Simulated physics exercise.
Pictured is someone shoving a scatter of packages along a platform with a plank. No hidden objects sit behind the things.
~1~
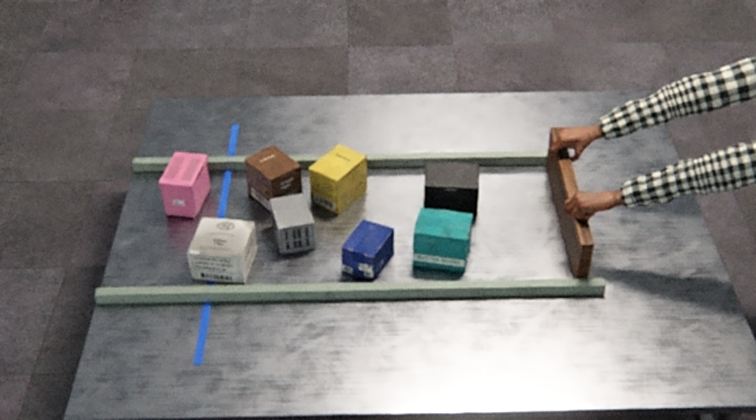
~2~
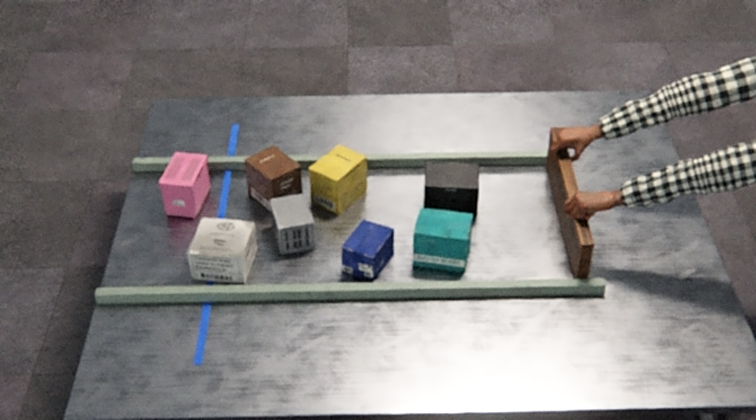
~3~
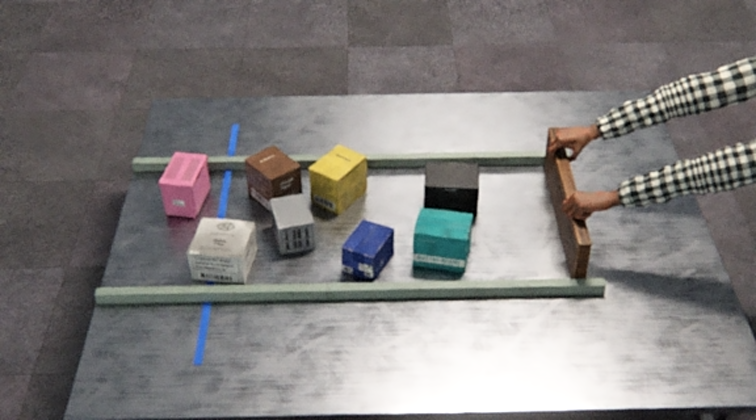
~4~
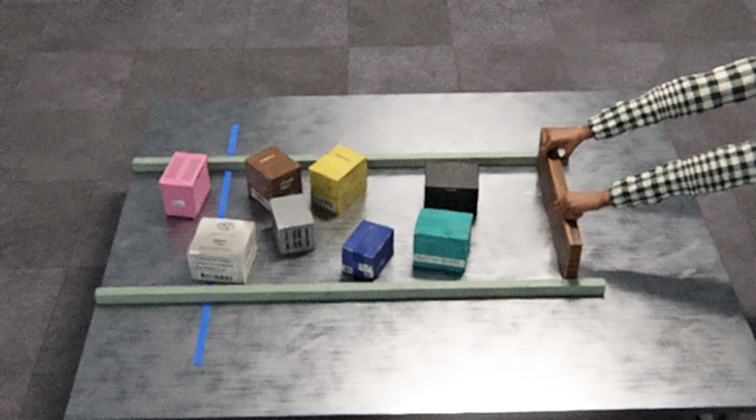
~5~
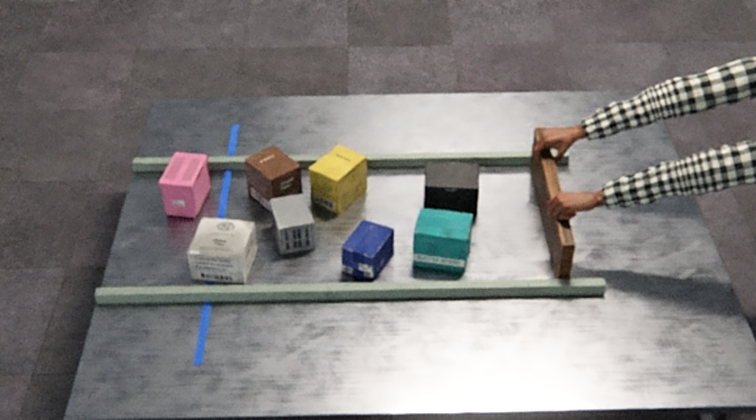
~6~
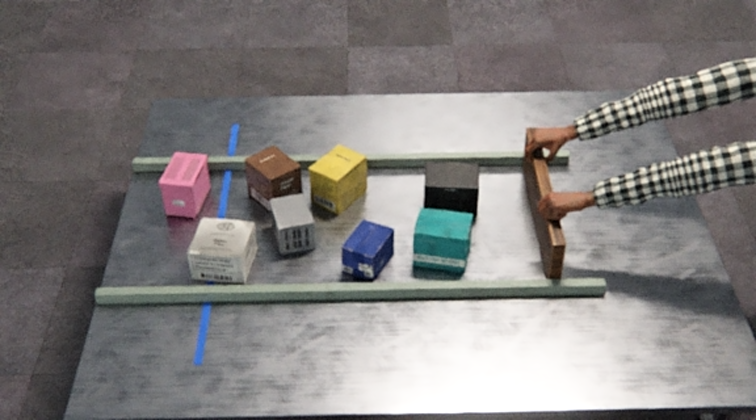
Two hands in checkered sleeves sliding a wooden plank slightly left along a table toward scattered colourful boxes, which stay still.
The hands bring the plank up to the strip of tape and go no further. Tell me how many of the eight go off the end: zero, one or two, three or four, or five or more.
The answer is three or four.
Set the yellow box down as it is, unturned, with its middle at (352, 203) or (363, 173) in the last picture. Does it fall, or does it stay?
The yellow box is safe at the first spot and is safe at the second.
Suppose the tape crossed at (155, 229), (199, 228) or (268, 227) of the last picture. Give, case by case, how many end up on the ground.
Ground tally per try: 6 / 3 / 0.
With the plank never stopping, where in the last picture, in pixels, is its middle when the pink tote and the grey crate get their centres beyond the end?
With the pink tote it sits around (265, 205), with the grey crate around (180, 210).
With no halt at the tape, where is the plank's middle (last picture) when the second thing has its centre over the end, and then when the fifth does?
At (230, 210) for the second, at (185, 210) for the fifth.
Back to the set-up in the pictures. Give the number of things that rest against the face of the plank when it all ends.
2.
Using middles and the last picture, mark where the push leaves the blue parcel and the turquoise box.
The blue parcel ends at (139, 260) and the turquoise box at (185, 248).
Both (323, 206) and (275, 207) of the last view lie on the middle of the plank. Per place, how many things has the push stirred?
At the first place 8, at the second 8.
Soon after, none off yet; pink tote at rest near (186, 186); white box at rest near (223, 250); brown box at rest near (274, 180).
In the end, the number that fall off is three or four; gone, brown box, white box and pink tote.
